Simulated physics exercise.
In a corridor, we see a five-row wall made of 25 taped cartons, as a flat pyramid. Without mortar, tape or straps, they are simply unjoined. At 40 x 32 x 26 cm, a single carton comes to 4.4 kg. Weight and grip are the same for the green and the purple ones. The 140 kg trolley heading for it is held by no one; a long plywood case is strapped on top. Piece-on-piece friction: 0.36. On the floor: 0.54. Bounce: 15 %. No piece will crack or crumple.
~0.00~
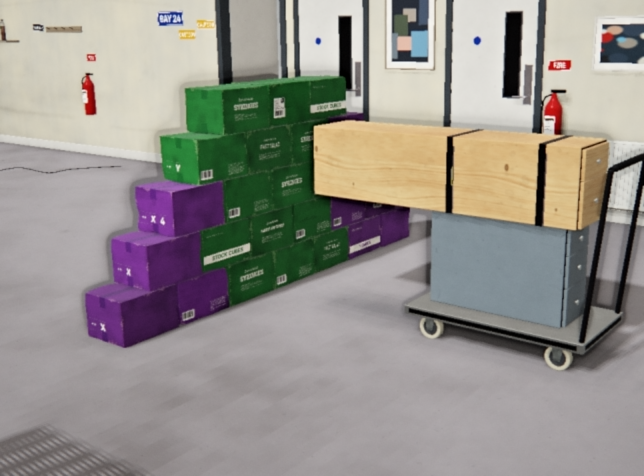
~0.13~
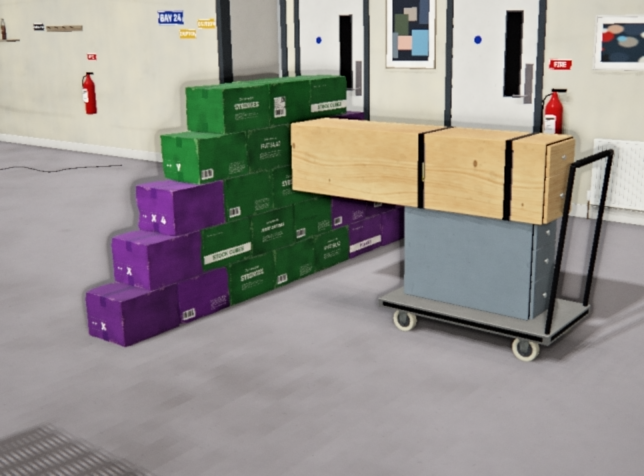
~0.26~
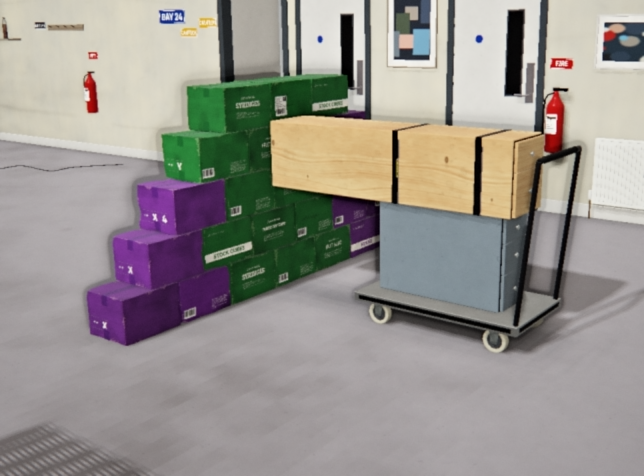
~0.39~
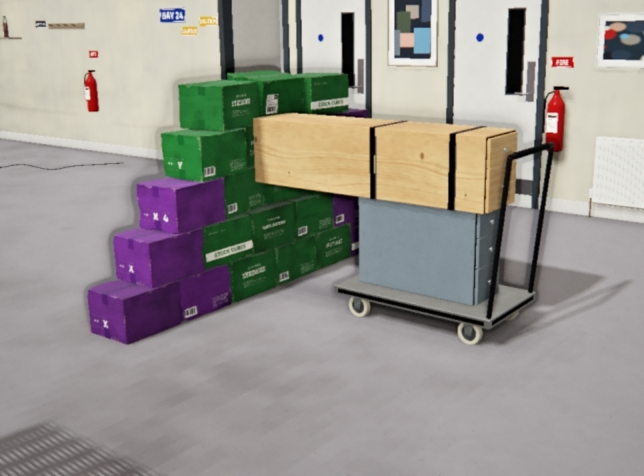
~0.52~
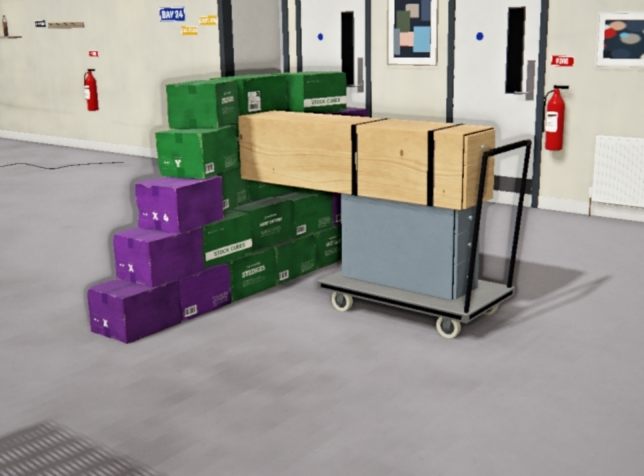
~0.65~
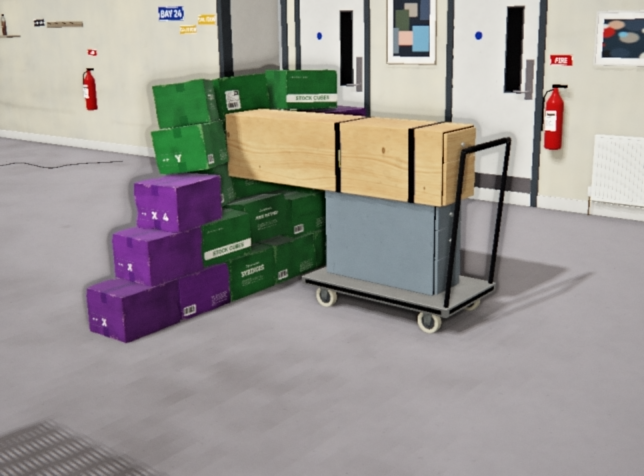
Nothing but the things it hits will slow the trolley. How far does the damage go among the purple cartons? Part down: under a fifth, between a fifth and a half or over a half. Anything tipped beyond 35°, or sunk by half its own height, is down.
Down: Below a fifth of them.
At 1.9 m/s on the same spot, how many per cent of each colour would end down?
Down at the end: Purple 0 per cent, green 50 per cent.
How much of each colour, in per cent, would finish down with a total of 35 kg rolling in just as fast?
Purple 0, green 0 per cent.
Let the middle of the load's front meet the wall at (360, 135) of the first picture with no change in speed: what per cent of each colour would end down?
Purple 20 %, green 30 %.
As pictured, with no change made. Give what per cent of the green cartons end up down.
Share down, green: 60 percent.
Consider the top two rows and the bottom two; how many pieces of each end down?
From above 6, from below 1.
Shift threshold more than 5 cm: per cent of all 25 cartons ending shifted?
The answer is 50 percent.
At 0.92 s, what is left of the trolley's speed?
Roughly 0.7 m/s.
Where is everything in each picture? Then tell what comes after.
In the first picture (each place is the centre of the face we see best), load (322, 148) 42 cm short of the wall; top green carton (247, 109); all as stacked.
In the second picture, load (299, 145) 24 cm short of the wall.
In the third picture, load (278, 142) 7 cm short of the wall.
In the fourth picture, load (260, 138) 8 cm into the wall's line; top green carton (242, 106) moved 7 cm; steepest lean 7°, the carton at (284, 100); 6 have shifted.
In the fifth picture, load (246, 136) 21 cm into the wall's line; top green carton (228, 103) moved 18 cm; 9 have shifted.
In the sixth picture, load (233, 134) 32 cm into the wall's line; top green carton (212, 100) tilted 9°; 9 have shifted.
By 0.92 s, load 53 cm past the wall's line, still rolling; none of the 10 purple cartons down (8 of 25 in all colours); top purple carton unmoved; top green carton tilted 38°, 18 cm lower.
By 1.30 s, load 78 cm past the wall's line, still rolling; none of the 10 purple cartons down (9 of 25 in all colours); top purple carton unmoved; top green carton on its side.
When it is over (2.4 s), load 90 cm past the wall's line, stopped; none of the 10 purple cartons down (9 of 25 in all colours); top purple carton moved 26 mm; top green carton on its side. That is 0 per cent. In pixels of the last frame, middles, top purple carton near (329, 127).
